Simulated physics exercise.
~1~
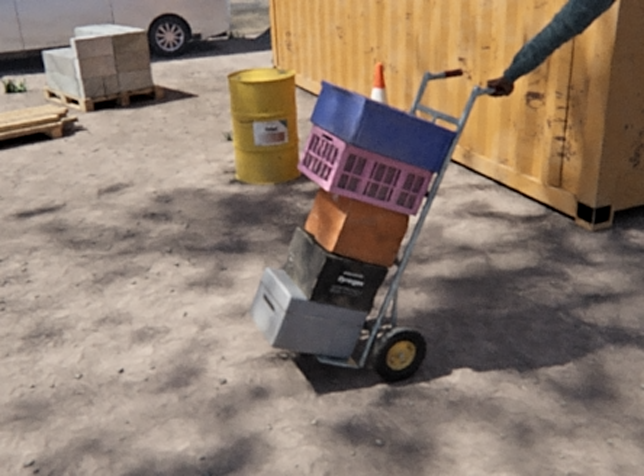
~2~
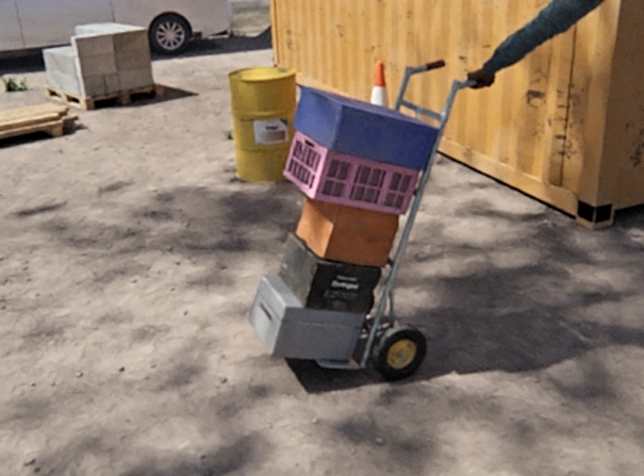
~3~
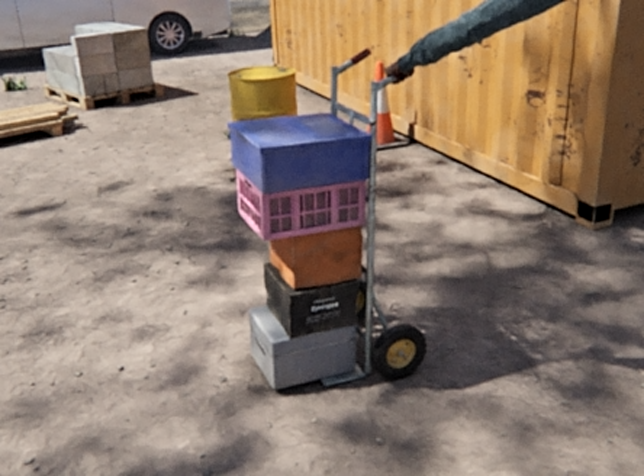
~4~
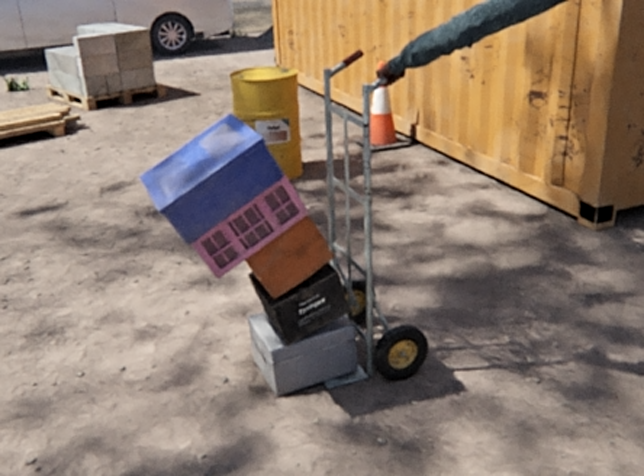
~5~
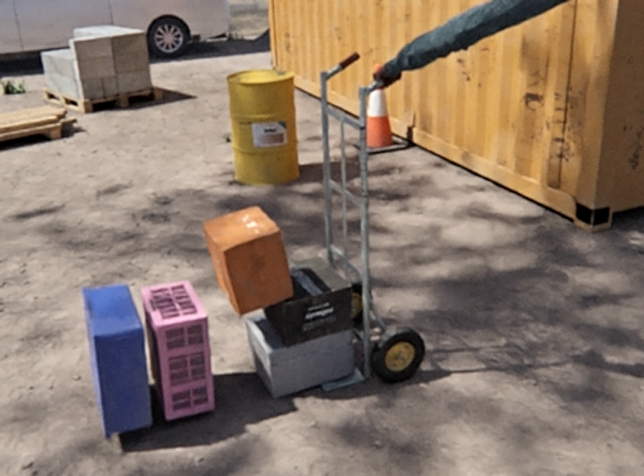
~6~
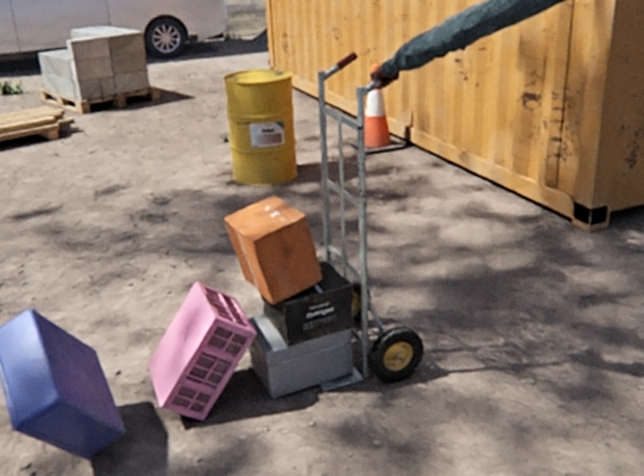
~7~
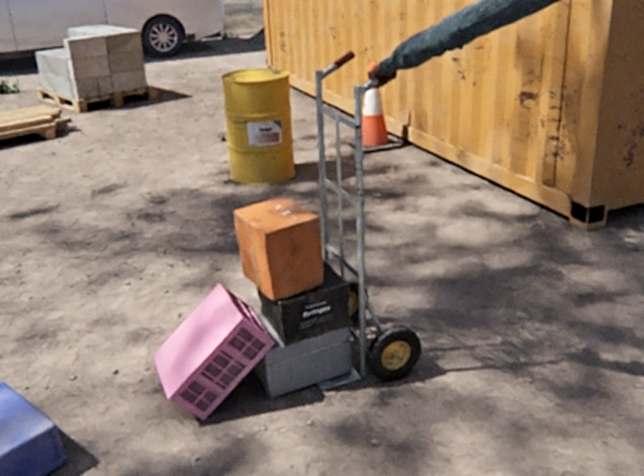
A sleeved arm reaches in from the upper right and grips a tilted hand truck on a dusty yard, seen from the side, with a yellow drum, an orange-and-white cone and a yellow container behind. Stacked from the bottom are a grey toolbox, black parcel, orange box, pink crate and blue tote. The arm swings the truck upright, and the upper load pitches left. The tote and crate drop to the ground, while the orange box rolls over atop the parcel. The tote tumbles to the lower left, the crate leans against the toolbox, and the orange box stays aboard, overturned.
